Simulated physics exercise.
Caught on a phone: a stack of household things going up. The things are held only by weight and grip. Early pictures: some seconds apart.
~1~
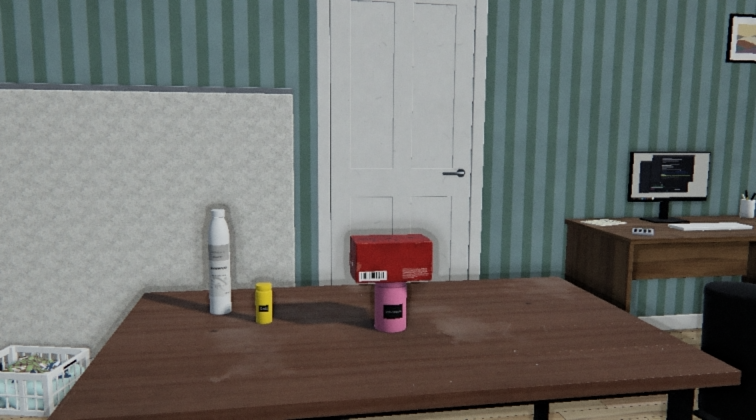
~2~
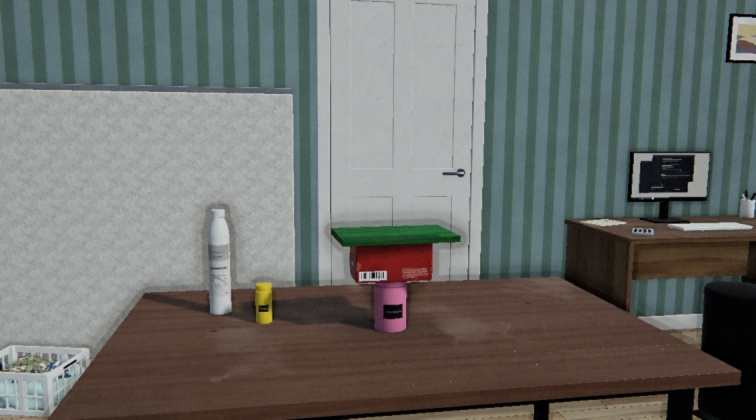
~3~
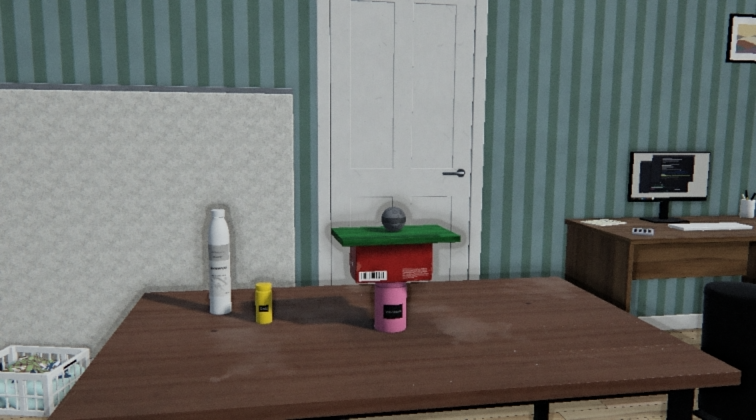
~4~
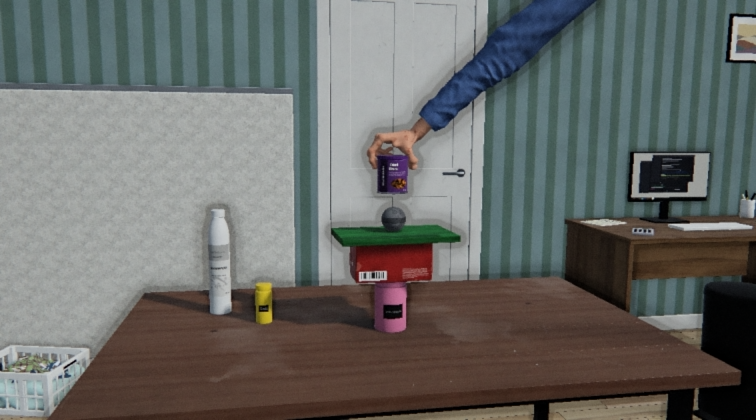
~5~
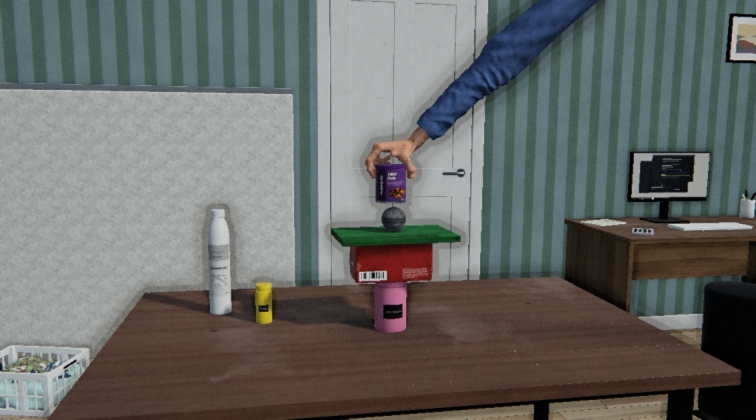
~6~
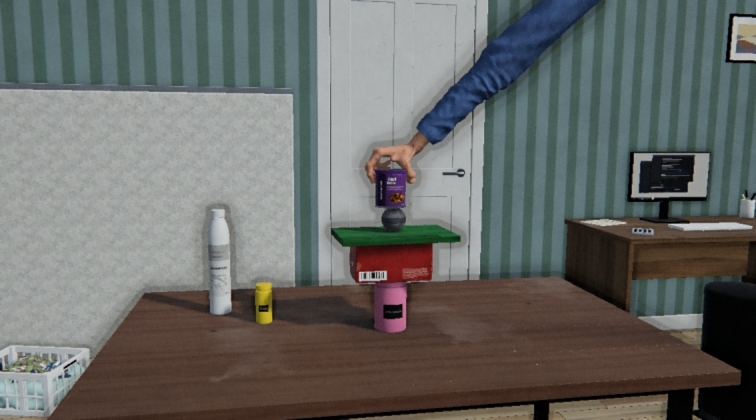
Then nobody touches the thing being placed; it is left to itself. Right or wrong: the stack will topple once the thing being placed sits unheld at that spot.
Right.
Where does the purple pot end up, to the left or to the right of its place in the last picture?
As we see it, to our left.
Then, 0.50 s past the last view, purple pot now fallen.
Then, 1.00 s past the last view, green board rocked 3° from its first pose; red box rocked 3° from its first pose.
Finally, fallen, purple pot; the other 6 still in place. Final places as the last picture's camera would see them, purple pot near (342, 216). The pile gives way.
